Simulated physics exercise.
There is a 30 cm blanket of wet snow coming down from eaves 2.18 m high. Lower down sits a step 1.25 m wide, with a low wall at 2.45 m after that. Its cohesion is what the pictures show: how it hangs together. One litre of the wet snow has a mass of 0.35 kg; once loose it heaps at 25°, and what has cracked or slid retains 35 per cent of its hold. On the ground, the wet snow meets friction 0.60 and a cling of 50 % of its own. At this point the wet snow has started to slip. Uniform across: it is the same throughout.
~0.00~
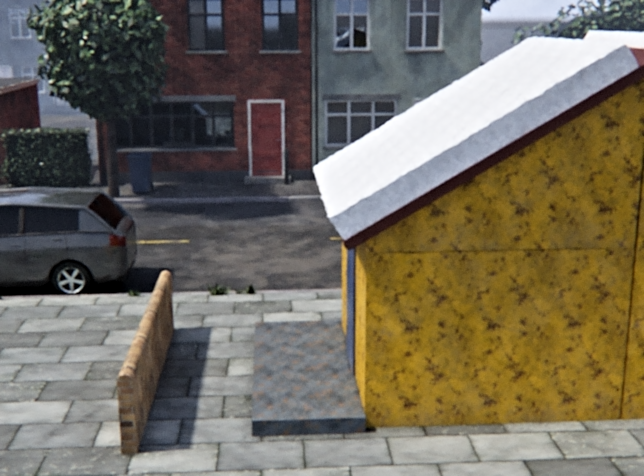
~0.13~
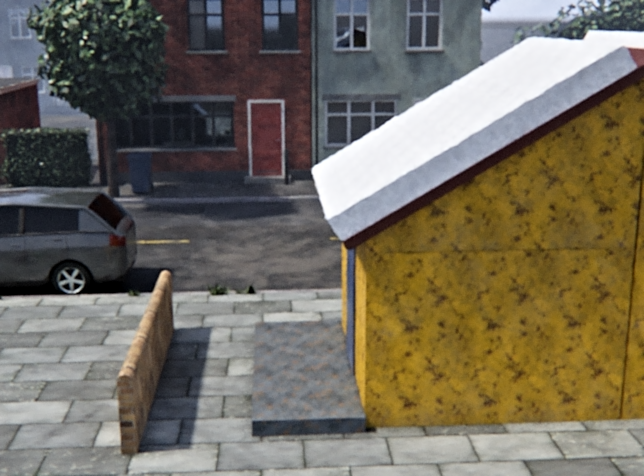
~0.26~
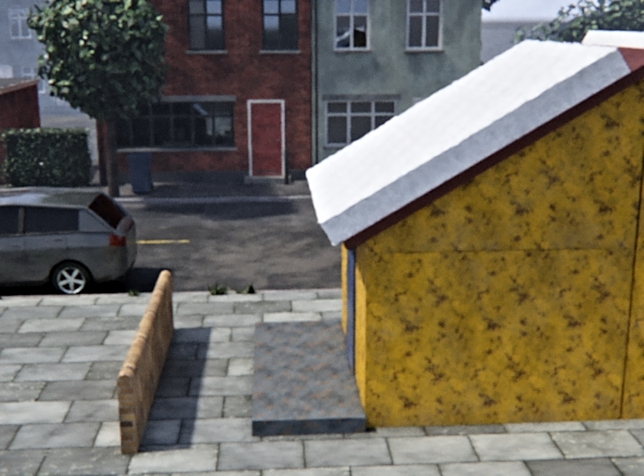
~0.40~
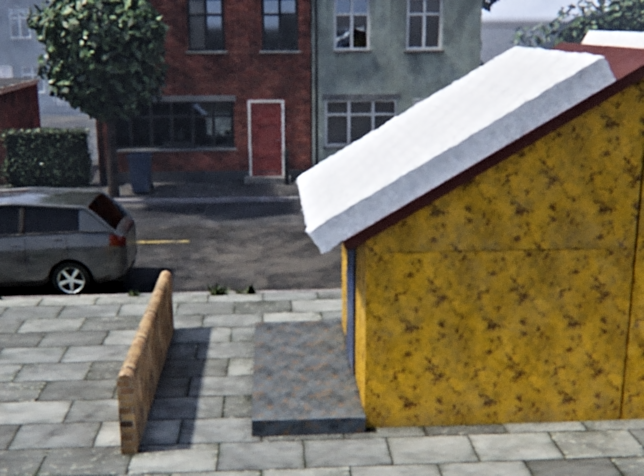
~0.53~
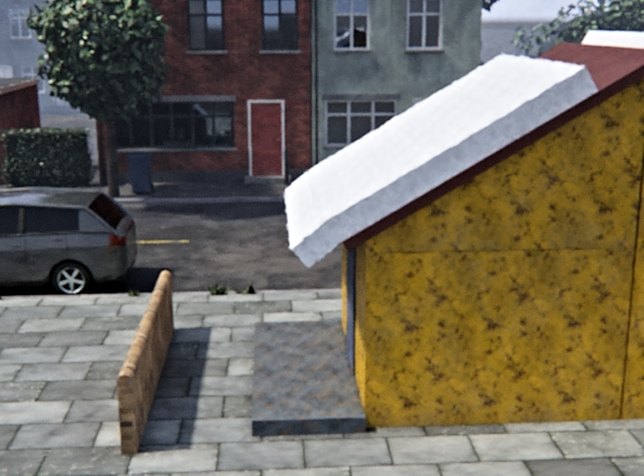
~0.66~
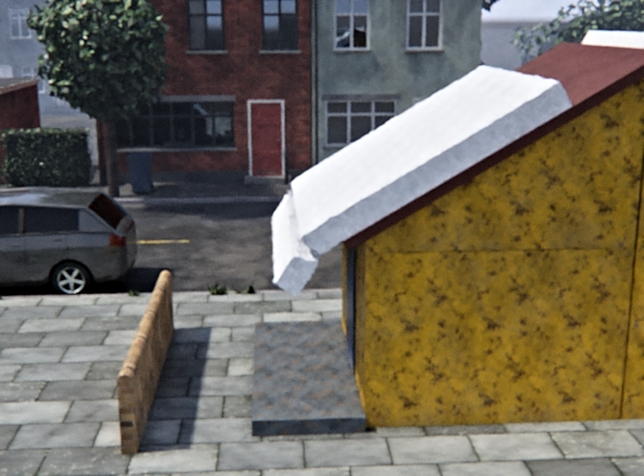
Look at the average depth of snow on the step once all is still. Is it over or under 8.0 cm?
Under.
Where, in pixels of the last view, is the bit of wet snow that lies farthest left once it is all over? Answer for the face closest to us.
Around pixel (135, 365).
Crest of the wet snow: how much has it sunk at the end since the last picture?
Roughly 2.7 m.
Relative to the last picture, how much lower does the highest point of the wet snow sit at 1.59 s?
Around 2.3 metres, give or take.
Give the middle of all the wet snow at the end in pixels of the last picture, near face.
(189, 404) or thereabouts.
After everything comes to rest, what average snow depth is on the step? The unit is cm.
Around 3 centimetres.
By 1.09 s, 60 % of the snow is still up on the roof and 40 % is falling or down.
By 1.59 s, none of the snow is still up on the roof and all is falling or down.
By 2.10 s, none of the snow is still up on the roof and all is falling or down.
By 2.60 s, none of the snow is still up on the roof and all is falling or down.
By 2.70 s, at the end, none of the snow is still up on the roof and the snow on the step is 2.6 cm deep on average.
